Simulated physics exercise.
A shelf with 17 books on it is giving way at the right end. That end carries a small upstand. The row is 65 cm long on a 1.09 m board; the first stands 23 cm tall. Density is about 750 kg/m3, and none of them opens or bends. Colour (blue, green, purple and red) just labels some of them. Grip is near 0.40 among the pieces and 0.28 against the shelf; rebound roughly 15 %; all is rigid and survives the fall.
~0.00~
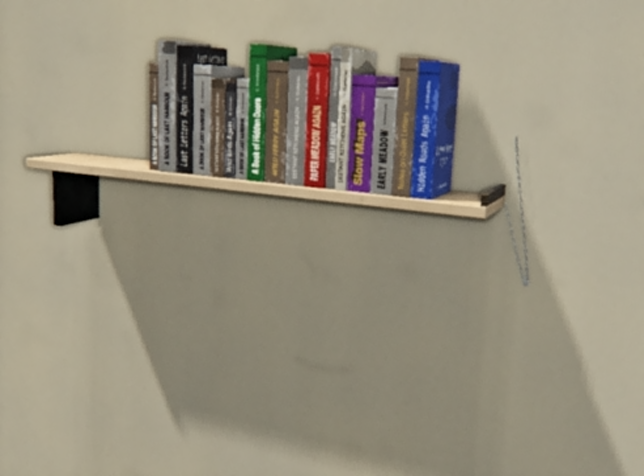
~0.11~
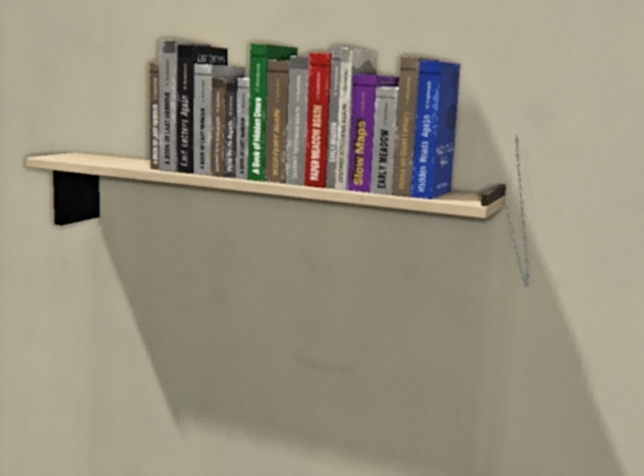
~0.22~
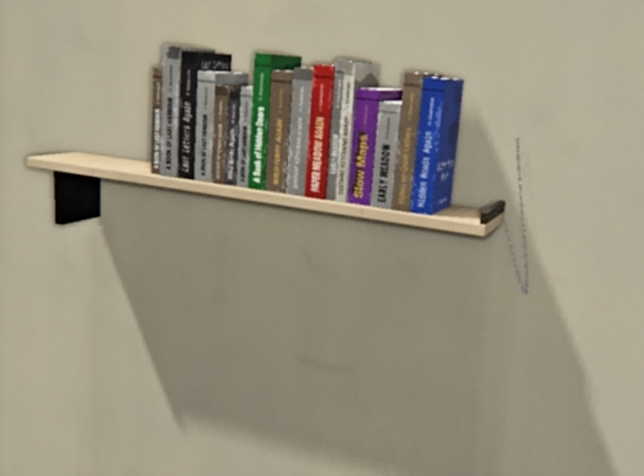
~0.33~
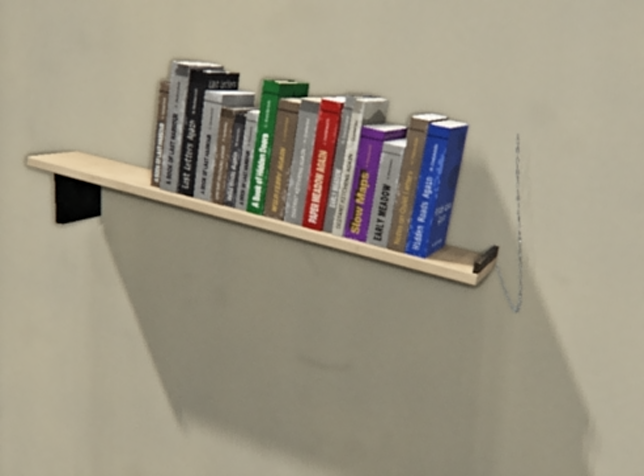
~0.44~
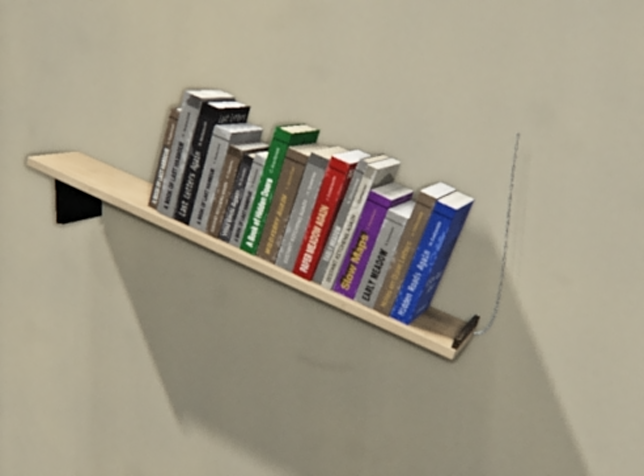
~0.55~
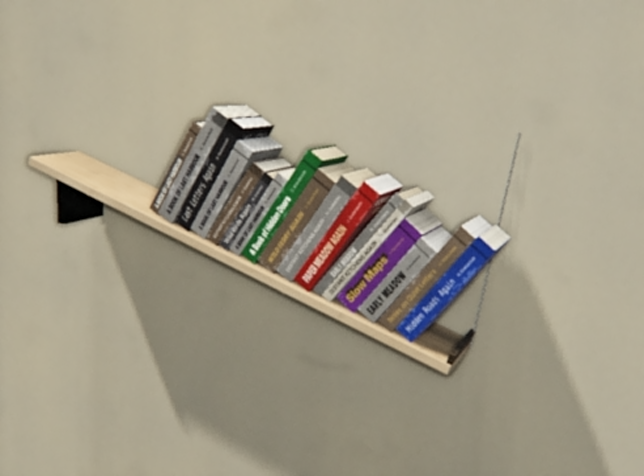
A pale wooden shelf on a plain beige wall, seen from the front and slightly above by a still camera, carries a row of upright books above a black bracket at its left end. Green, red, purple and blue books stand among grey, black and brown ones, with a thin cord hanging at right. The shelf's right end swings down, the cord straightens, and the books lean rightward, the blue one against the small upstand.
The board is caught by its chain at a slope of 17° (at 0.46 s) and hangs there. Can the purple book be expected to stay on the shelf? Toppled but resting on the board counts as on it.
That book stays up there.
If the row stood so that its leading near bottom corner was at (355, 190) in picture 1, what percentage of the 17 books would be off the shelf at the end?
Then 10 per cent.
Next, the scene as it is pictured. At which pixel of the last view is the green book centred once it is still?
Around (327, 228).
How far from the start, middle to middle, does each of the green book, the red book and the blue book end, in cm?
About: Green 30, red 30, blue 120.
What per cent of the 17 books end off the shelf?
About 5 per cent.
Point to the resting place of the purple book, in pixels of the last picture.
At about (440, 288).
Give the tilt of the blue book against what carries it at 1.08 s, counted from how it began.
Some 180°.
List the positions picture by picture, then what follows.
In the first frame (each place is the centre of the face we see best; leans and shifts are taken against what carries them), shelf's free end (470, 211) slope 0°; purple book (361, 135); blue book (425, 131); green book (256, 114); all in place.
The second frame shows shelf's free end (470, 211) slope 0°; purple book (361, 134).
The third frame shows shelf's free end (469, 229) slope 2°; purple book (363, 148).
The fourth frame shows shelf's free end (461, 276) slope 7°; purple book (364, 186).
The fifth frame shows shelf's free end (440, 349) slope 15°; purple book (361, 246) tilted 3°; blue book (422, 264) tilted 3°; steepest lean 4°, the book at (340, 224); 5 have shifted.
The sixth frame shows shelf's free end (435, 363) slope 17°; purple book (378, 267) tilted 20°; blue book (444, 291) tilted 19°; red book (335, 238) tilted 16°; steepest lean 20°, the book at (357, 247); 17 have shifted.
By 0.61 s, none of the 17 books off the shelf, 17 disturbed; purple book tilted 28°; blue book tilted 33°.
By 0.64 s, none of the 17 books off the shelf, 17 disturbed; purple book tilted 30°; blue book tilted 40°.
By 0.90 s, none of the 17 books off the shelf, 17 disturbed; purple book tilted 34°; blue book on its side.
By 1.08 s, 1 of the 17 books off the shelf; purple book tilted 38°; blue book upside down.
When it is over (1.5 s), 1 of the 17 books off the shelf; purple book tilted 39°; blue book on its side; red book tilted 39°. In pixels of the last frame, middles, purple book near (441, 288).
